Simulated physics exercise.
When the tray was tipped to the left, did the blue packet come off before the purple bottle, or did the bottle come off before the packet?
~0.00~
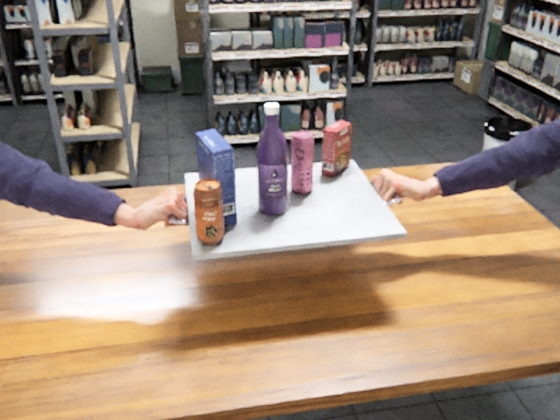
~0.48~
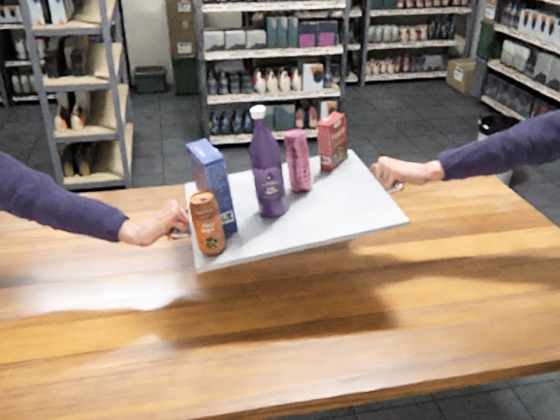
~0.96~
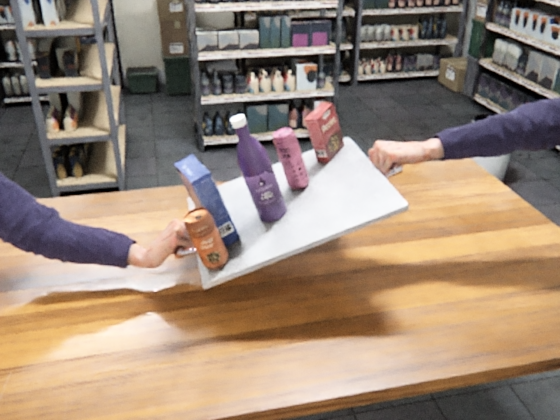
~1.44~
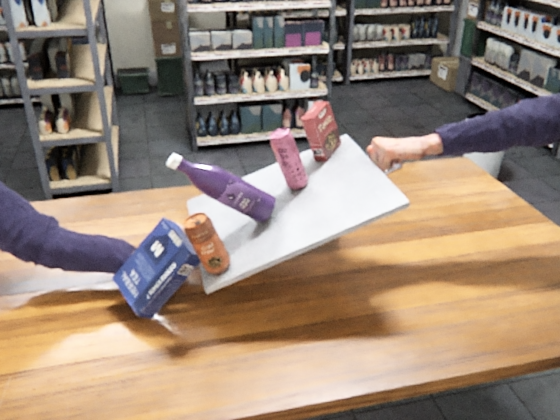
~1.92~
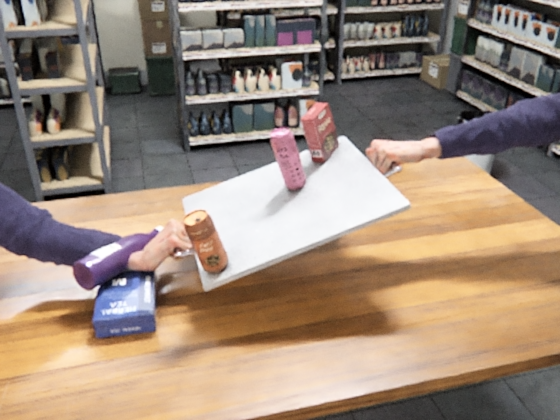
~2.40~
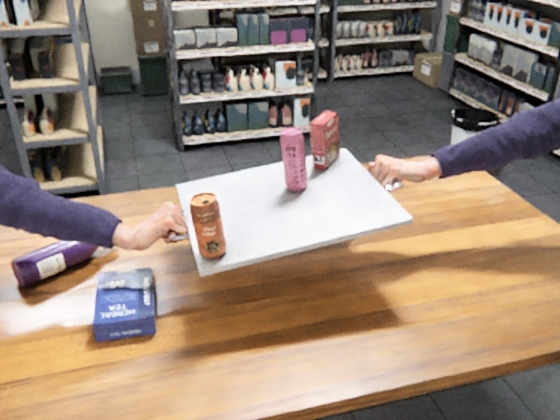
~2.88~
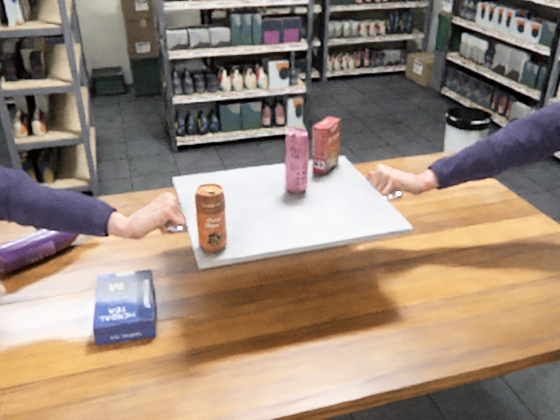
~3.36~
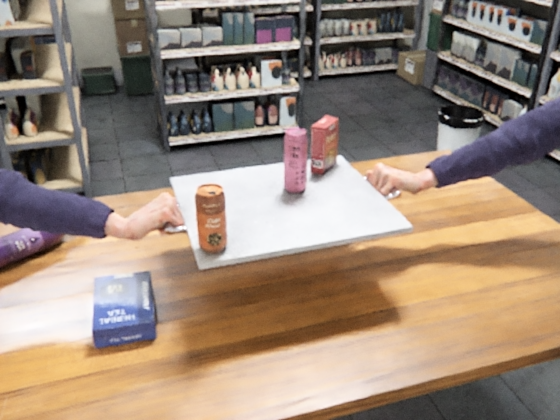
The blue packet came off first, tumbling over the left edge while the purple bottle was still leaning on the tray.
